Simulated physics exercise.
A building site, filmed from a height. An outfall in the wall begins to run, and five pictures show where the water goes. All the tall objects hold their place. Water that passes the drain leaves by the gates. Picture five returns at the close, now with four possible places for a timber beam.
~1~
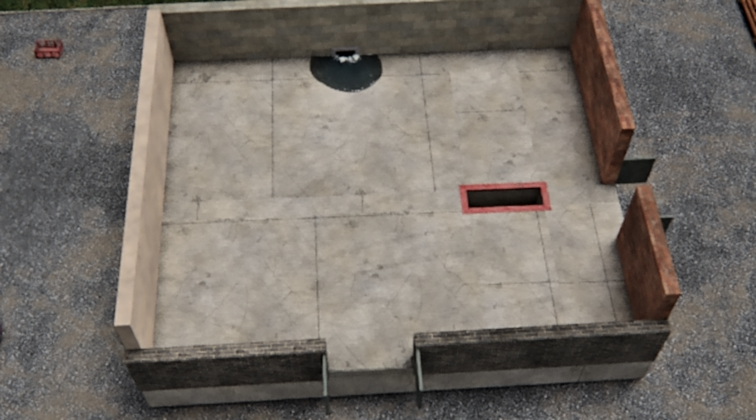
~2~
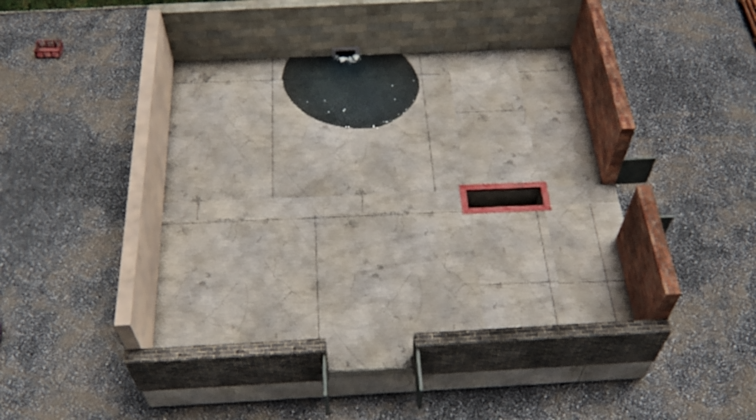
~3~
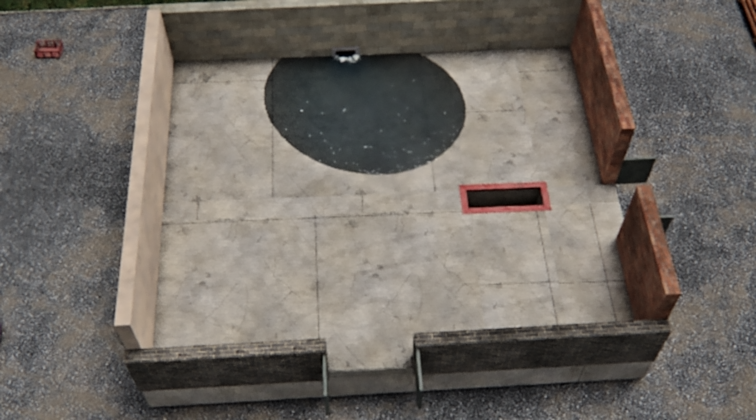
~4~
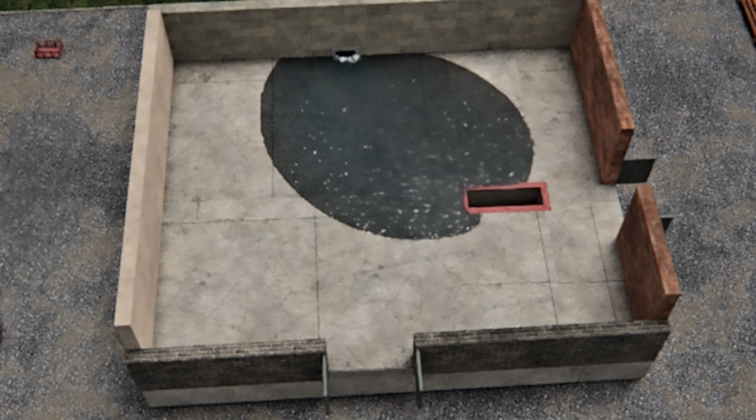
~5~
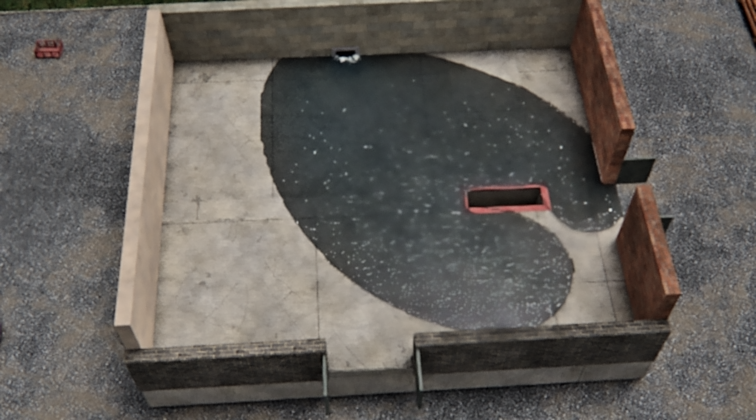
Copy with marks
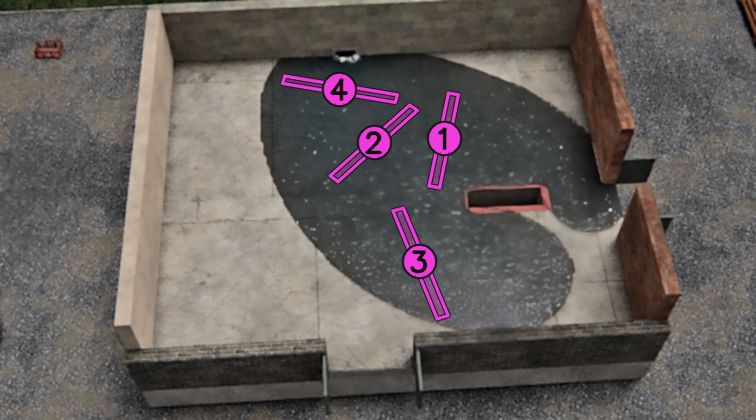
On a building site seen from above, dark water spreads from an outfall at the back wall of a walled concrete floor. The rounded pool widens toward the front and right, reaching the red-rimmed drain pit, then wraps around it, touching the right-hand gap and the front wall while the left side stays dry.
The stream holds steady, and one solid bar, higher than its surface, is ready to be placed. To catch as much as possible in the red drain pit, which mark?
It is 3.
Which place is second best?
That is place 4.
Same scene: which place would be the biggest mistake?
Here it is place 2.
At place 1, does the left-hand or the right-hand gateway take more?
More leaves on the right.
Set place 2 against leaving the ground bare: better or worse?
It is worse.
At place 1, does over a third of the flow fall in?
No, it does not.
On the marked copy, 1 from (434, 186) to (453, 93); 2 from (334, 178) to (413, 107); 3 from (398, 209) to (442, 317); 4 from (283, 79) to (396, 98).
For place 1, about 18 % of the stream goes into the red drain pit, about 79 % out by the gates.
For place 2, about 13 % of the stream goes into the red drain pit, about 78 % out by the gates.
For place 3, about 33 % of the stream goes into the red drain pit, about 58 % out by the gates.
For place 4, about 25 % of the stream goes into the red drain pit, about 65 % out by the gates.
